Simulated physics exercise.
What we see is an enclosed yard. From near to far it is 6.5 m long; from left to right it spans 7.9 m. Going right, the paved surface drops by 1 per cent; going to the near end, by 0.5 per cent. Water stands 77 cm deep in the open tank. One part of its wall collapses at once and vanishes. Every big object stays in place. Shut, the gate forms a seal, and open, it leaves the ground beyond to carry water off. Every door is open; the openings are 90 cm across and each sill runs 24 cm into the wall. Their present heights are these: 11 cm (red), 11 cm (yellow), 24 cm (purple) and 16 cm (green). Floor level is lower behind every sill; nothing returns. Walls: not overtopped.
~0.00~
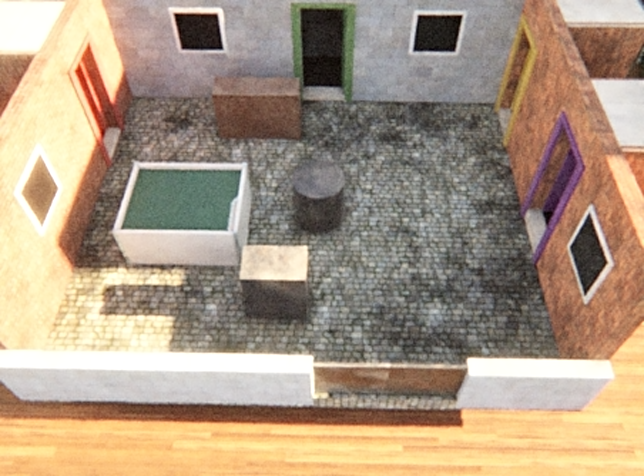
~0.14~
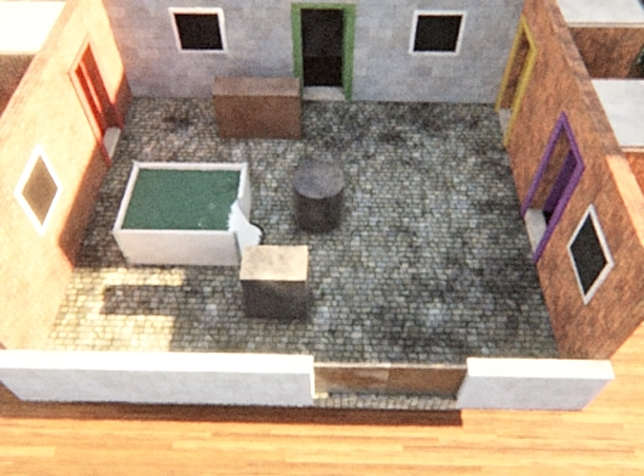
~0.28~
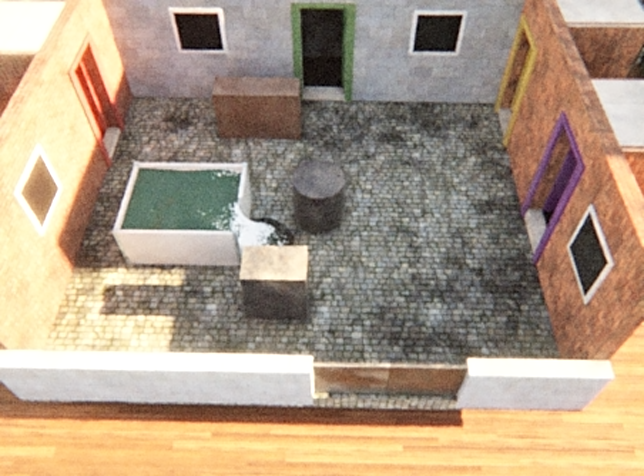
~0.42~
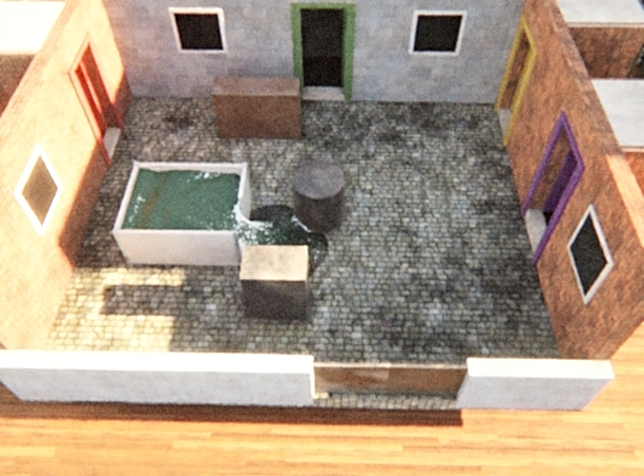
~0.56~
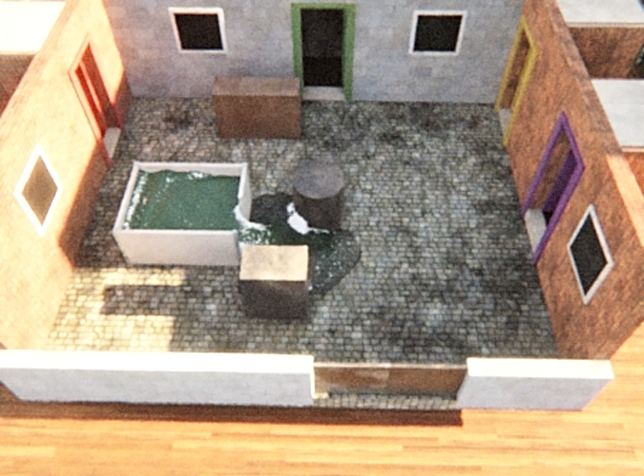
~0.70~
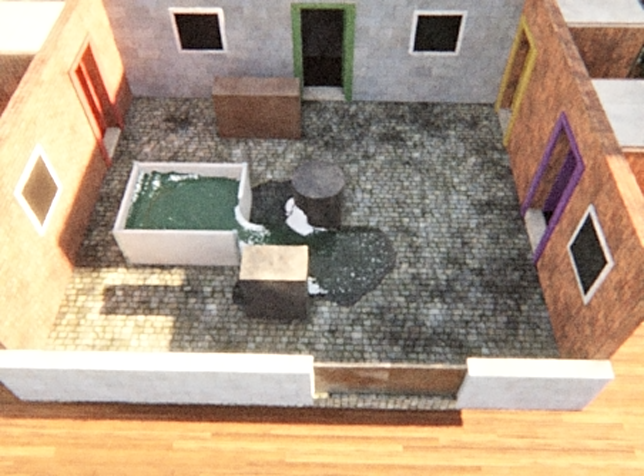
An open tank's right wall gives way and green water spreads rightward across the paved yard.
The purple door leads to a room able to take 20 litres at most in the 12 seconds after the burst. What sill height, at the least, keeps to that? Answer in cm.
I would say about 16 cm.
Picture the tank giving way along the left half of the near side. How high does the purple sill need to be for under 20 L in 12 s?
About 5.0 cm.
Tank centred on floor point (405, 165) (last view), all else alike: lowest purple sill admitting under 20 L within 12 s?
Some 16 cm.
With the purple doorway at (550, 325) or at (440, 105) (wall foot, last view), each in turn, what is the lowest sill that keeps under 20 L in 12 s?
In turn: About 20 cm, about 6.0 cm.
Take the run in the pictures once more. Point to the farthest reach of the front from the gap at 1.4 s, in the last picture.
At about (520, 275).
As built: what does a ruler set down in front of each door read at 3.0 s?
In cm: Red 0, yellow 0, purple 21, green 2.
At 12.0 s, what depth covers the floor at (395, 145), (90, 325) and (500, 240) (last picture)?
Respectively 4 cm, 5 cm and 7 cm.
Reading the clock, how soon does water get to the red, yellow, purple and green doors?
Arrives: Red 5.5 s / yellow 3.4 s / purple 1.6 s / green 2.8 s.
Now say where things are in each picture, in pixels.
The first picture shows the open tank at (184, 200) is whole and still, 77 cm deep; the purple door at (547, 199) is dry.
In the second picture, water pours out at (240, 236) and has run 0.3 m, to a hidden place; about 6 cm deep outside, 77 cm at the back.
In the third picture, water pours out at (240, 237) and has run 0.8 m, to a hidden place; about 10 cm deep outside, 77 cm at the back.
In the fourth picture, the gap is at (240, 238), the front 1.4 m out at (321, 256); the back of the open tank holds 74 cm.
In the fifth picture, the front is at (356, 254), 2.0 m from the gap at (240, 237); 2.6 m2 of floor is wet, 66 cm left at the back.
In the sixth picture, water pours out at (240, 237) and has run 2.6 m, to (391, 258); about 6 cm deep outside, 66 cm at the back; the purple door at (547, 199), 5.1 m from the gap, is still 2.5 m from the nearest water.
After 1.4 s water covers 20 % of the floor, deepest (38 cm) near (299, 229); it has not reached the purple door.
After 3.0 s water covers 35 % of the floor, deepest (30 cm) near (558, 387); 21 cm at the purple door, 1 litre in over its 24 cm sill.
After 12.0 s water covers 90 % of the floor, deepest (9 cm) near (531, 275); 8 cm at the purple door, 1 litre in over its 24 cm sill.
At the purple door as built, the water arrived by 1.6 s and peaked near 23 cm at 2.4 s.
With a sill of 14 cm, 34 litres would have come in within the 12 s; with 19 cm, 8 litres. So under 20 litres takes about 16 cm.
